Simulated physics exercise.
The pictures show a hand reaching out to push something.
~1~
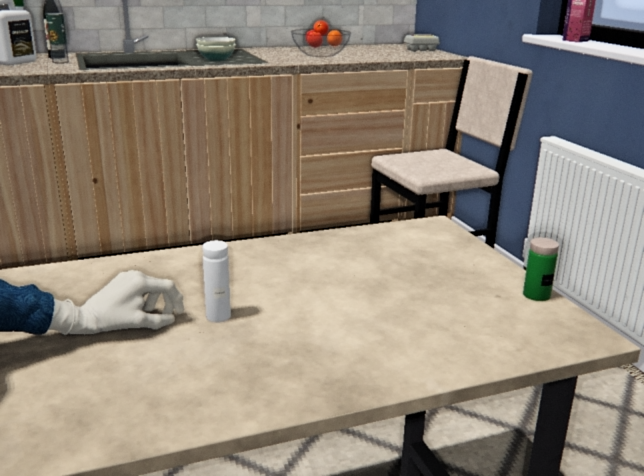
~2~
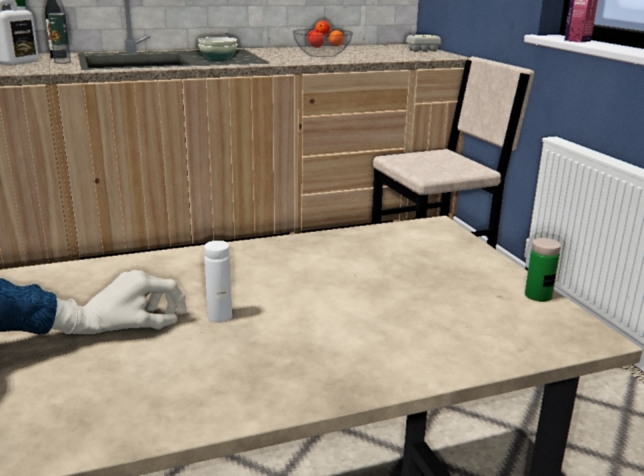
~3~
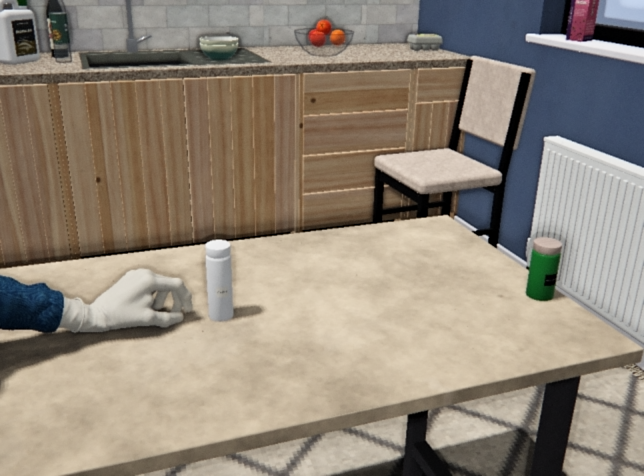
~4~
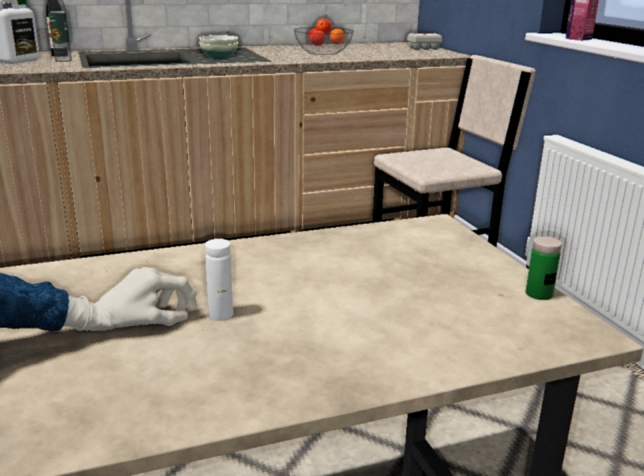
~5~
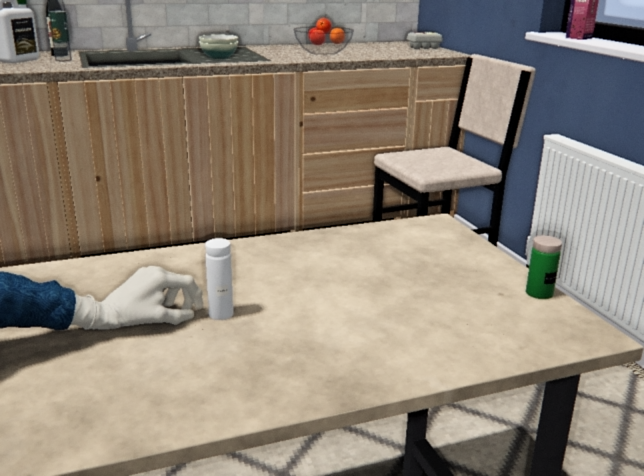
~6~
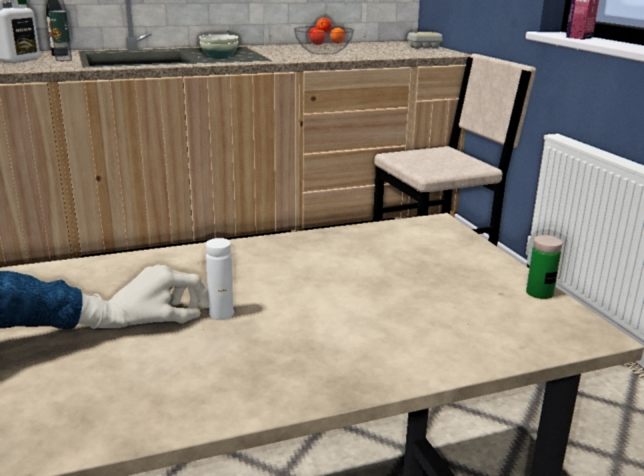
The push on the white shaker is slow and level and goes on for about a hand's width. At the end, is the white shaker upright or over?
The white shaker keeps standing.
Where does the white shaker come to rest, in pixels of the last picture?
Around (287, 270).
Then, 0.50 s past the last view, white shaker displaced about its own width near (244, 276).
Then, 0.90 s past the last view, white shaker displaced well along near (267, 273).
Finally, moved from the start, white shaker. Final places as the last picture's camera would see them, white shaker near (287, 270).
